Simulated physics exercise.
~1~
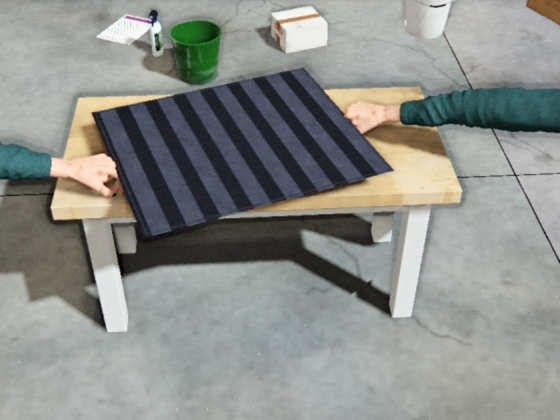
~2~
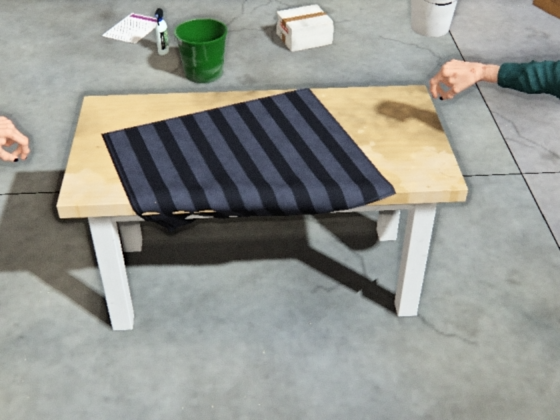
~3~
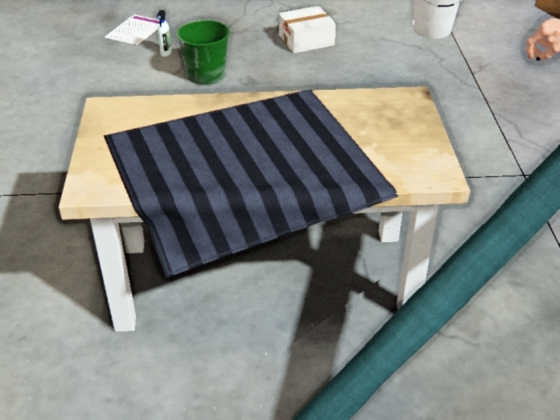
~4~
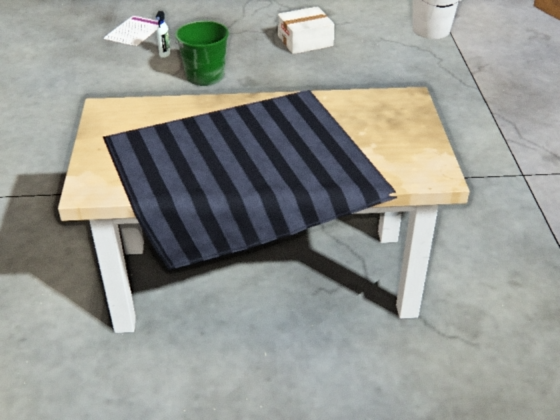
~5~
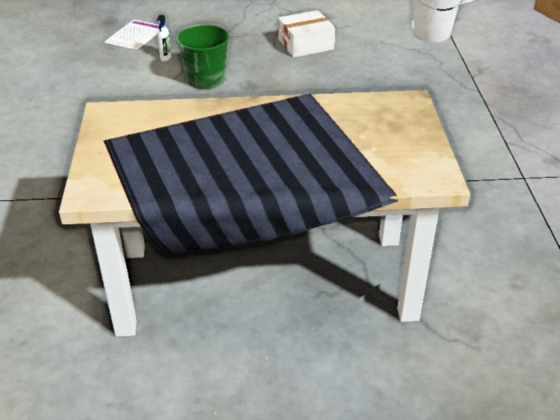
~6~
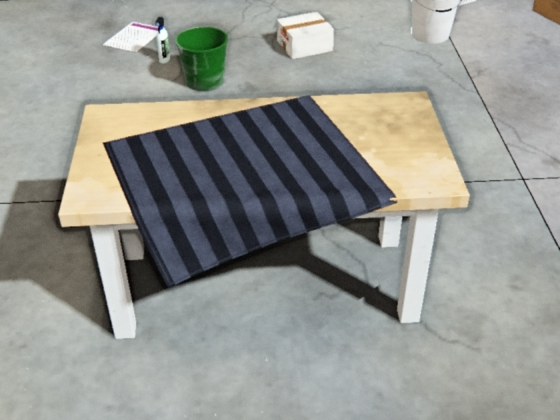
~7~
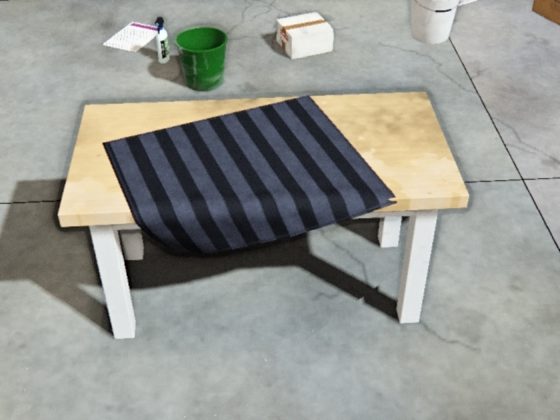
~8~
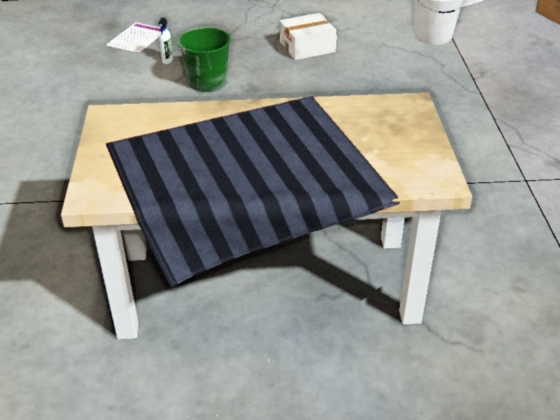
A dark cloth with black and grey-blue stripes is held out flat by two hands in green sleeves above a pale wooden workbench with white legs. The hands let go and draw apart, and the cloth settles at an angle across the top, its near side bending over the front edge. A green sleeve crosses the right side and then leaves the view. The overhanging part flaps gently, its lower edge curling under and dropping again. Most of the cloth stays on the bench, its front portion still hanging over the edge at the end.
